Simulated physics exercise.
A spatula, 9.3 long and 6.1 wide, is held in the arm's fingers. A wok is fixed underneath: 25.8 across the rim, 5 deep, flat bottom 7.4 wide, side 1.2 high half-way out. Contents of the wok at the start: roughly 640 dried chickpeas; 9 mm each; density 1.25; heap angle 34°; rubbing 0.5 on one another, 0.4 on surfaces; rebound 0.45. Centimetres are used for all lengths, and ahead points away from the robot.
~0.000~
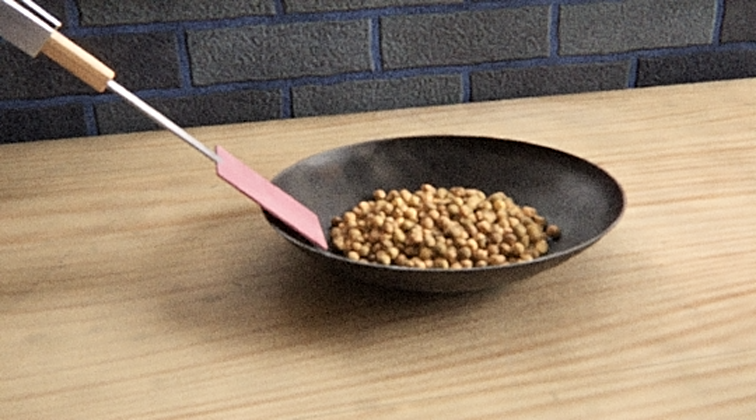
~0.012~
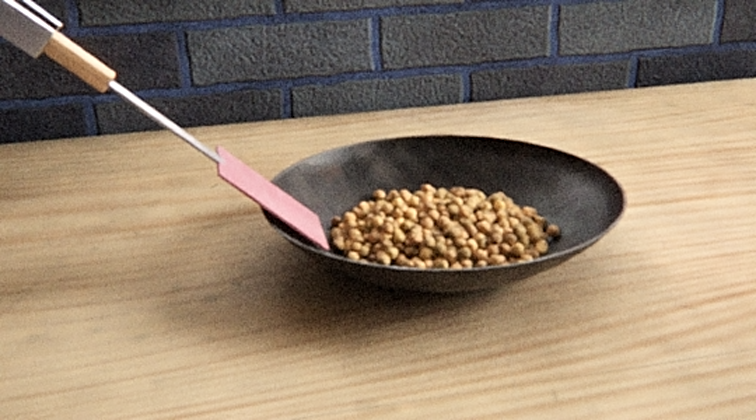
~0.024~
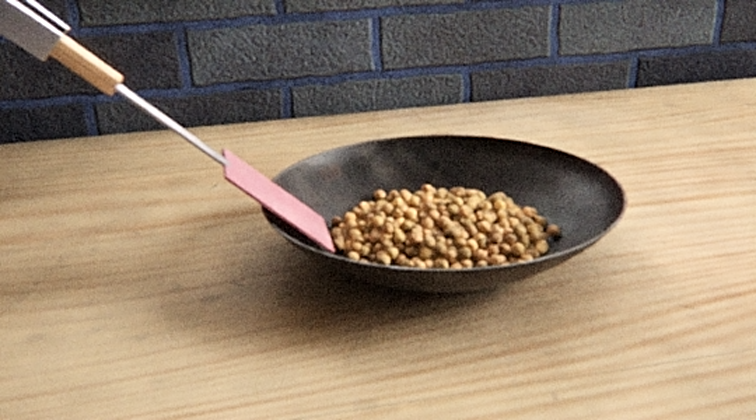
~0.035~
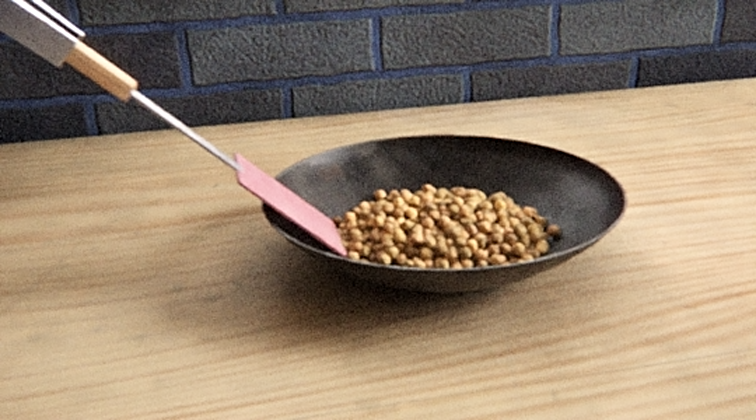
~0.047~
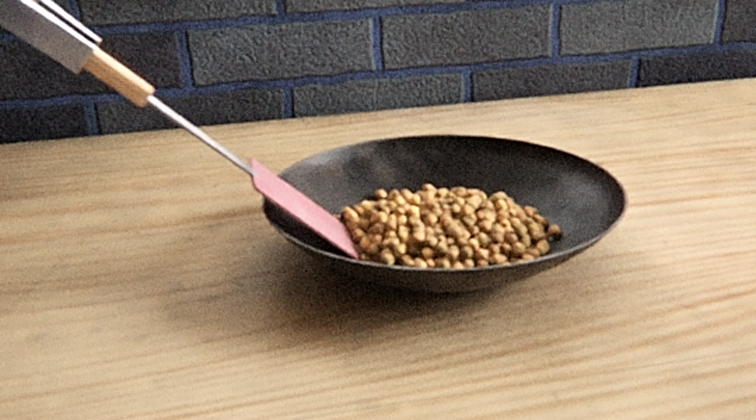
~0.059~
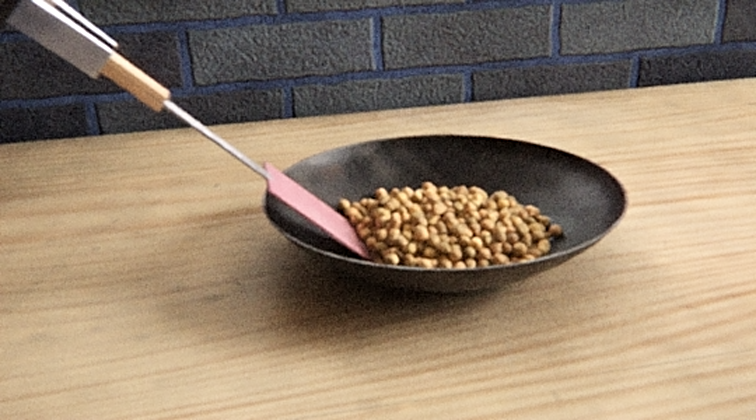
We see a robot arm holding a pink spatula in a dark wok of dried chickpeas on a wooden table. The spatula slides slowly a short way right and slightly down, nudging the nearest chickpeas while the wok stays still.
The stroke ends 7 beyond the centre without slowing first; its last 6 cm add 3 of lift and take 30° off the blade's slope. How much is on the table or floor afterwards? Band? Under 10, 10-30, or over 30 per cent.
Under 10 per cent.
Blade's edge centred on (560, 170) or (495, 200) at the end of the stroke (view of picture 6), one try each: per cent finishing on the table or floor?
Close to 20 and close to 0 per cent, respectively.
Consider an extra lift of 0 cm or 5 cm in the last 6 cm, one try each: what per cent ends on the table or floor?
I'd put it near 0 in a hundred, then near 10 in a hundred.
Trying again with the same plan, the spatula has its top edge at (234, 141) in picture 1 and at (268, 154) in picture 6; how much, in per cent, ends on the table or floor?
It works out to about 0 %, more or less.
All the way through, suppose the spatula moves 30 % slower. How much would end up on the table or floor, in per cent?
Estimated share: Some 0 %.
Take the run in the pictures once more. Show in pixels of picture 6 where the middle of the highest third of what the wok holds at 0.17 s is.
(504, 205).
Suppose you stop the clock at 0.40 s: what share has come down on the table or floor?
Fraction noted: Close to 5 per cent.
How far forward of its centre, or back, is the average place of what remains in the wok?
About 3.5 centimetres ahead.
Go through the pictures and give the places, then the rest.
Spatula top edge at (216, 159), sloping 43°; upper third of the load around (440, 223), from x 335 to 555, top at y 190; 639 in the wok, in the first frame.
Spatula top edge at (218, 160), sloping 43°; upper third of the load around (440, 223), from x 335 to 555, top at y 190, in the second frame.
Spatula top edge at (224, 162), sloping 43°; upper third of the load around (440, 223), from x 335 to 555, top at y 190, in the third frame.
Spatula top edge at (237, 167), sloping 43°; upper third of the load around (441, 223), from x 335 to 555, top at y 190, in the fourth frame.
Spatula top edge at (252, 172), sloping 43°; upper third of the load around (441, 221), from x 335 to 555, top at y 190, in the fifth frame.
Spatula top edge at (266, 176), sloping 43°; upper third of the load around (440, 219), from x 335 to 555, top at y 185; 639 in the wok, in the sixth frame.
By 0.11 s, sloping 43°, highest piece 6 above the table; 639 in the wok.
By 0.17 s, sloping 32°, highest piece 5 above the table; 639 in the wok.
By 0.40 s, sloping 13°, highest piece 6 above the table; 602 in the wok, 30 on the table or floor, 7 on the blade or in flight.
By 1.45 s, sloping 13°, highest piece 5 above the table; 601 in the wok, 38 on the table or floor.
Final count, 601 in the wok, 38 on the table or floor. That is 6 % on the table or floor.
